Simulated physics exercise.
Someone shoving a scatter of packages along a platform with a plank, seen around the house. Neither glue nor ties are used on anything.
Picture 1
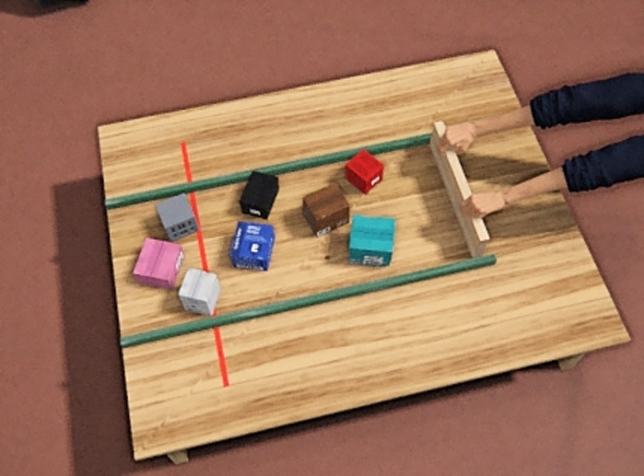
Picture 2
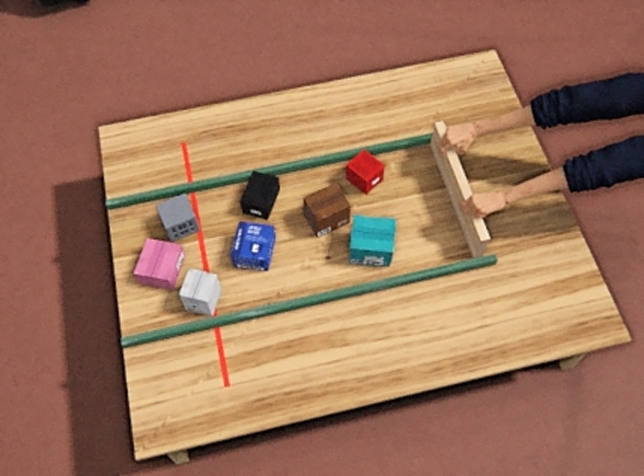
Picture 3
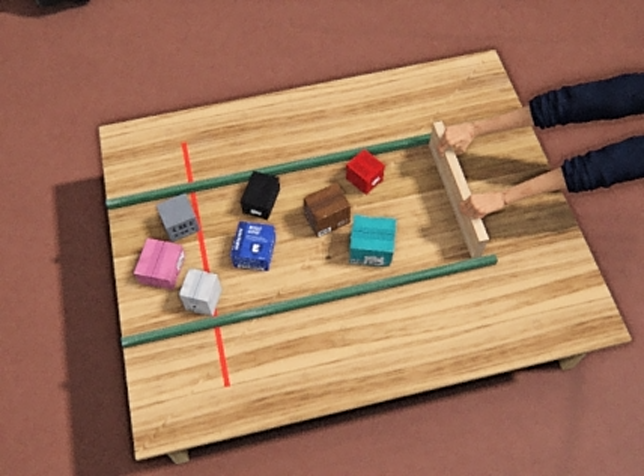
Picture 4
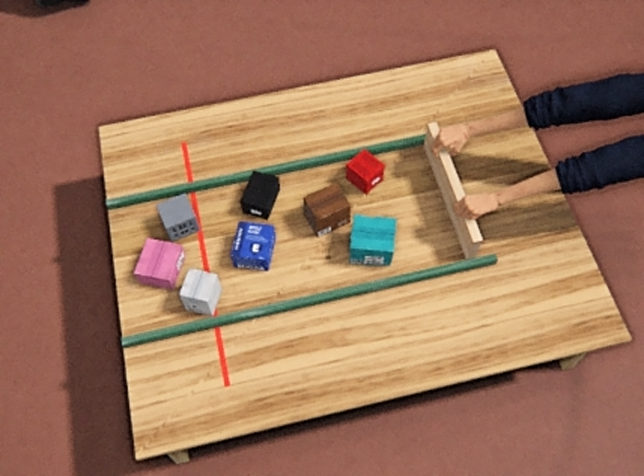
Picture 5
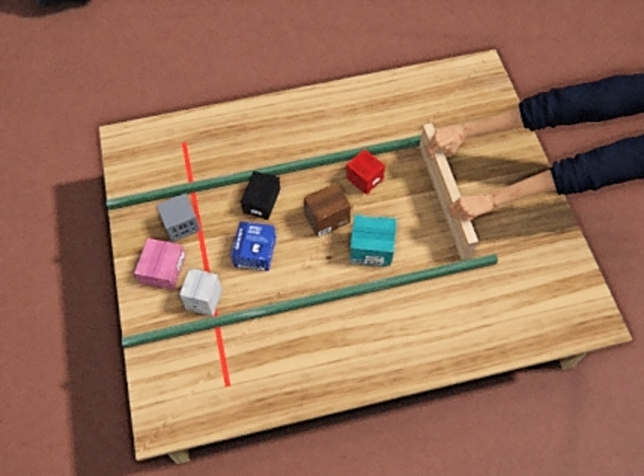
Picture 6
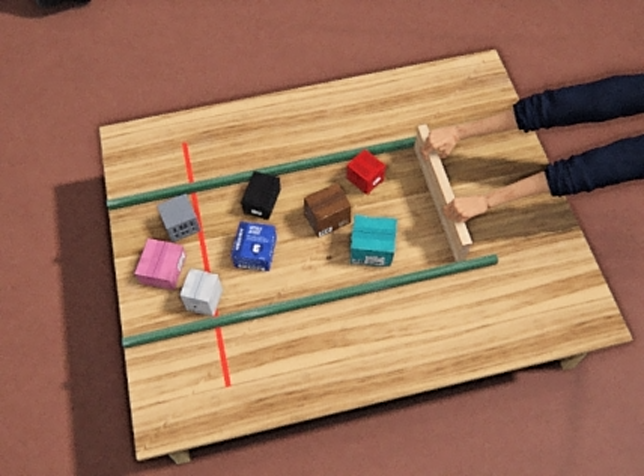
On a light wooden platform above a reddish floor, seen from a high, fixed, slightly tilted view, two green rails run across the boards. Between them sit pink, grey and white packages at the left near a red line, black and blue ones beside it, then brown, red and teal. At the right, two dark-sleeved arms slide a wooden plank slightly leftward, while the packages stay still.
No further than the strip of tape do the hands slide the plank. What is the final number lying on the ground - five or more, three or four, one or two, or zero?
It ends at one or two.
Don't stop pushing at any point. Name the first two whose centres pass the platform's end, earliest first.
Listed earliest first, it's the pink parcel and then the grey crate.
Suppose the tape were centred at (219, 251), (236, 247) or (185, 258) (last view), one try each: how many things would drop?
Going through each try, you'd get 0, 0 and 2.
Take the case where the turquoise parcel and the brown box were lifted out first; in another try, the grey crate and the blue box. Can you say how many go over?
Try one: 0; try two: 0.
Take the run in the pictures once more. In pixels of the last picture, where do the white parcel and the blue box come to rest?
The white parcel settles near (152, 308); as for the blue box, near (145, 272).
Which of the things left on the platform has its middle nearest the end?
The grey crate.
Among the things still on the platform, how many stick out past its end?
The count would be 1.
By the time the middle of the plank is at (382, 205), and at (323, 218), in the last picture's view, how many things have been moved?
The first count is 2, and then it's 3.
Early on, none off yet; pink parcel at rest near (161, 264); grey crate at rest near (179, 218); white parcel at rest near (202, 293).
A while later, none off yet; pink parcel travelled a little near (153, 267); grey crate travelled a little near (161, 220); white parcel travelled a little near (196, 295).
Finally, the number that fall off is one or two; lost, pink parcel.
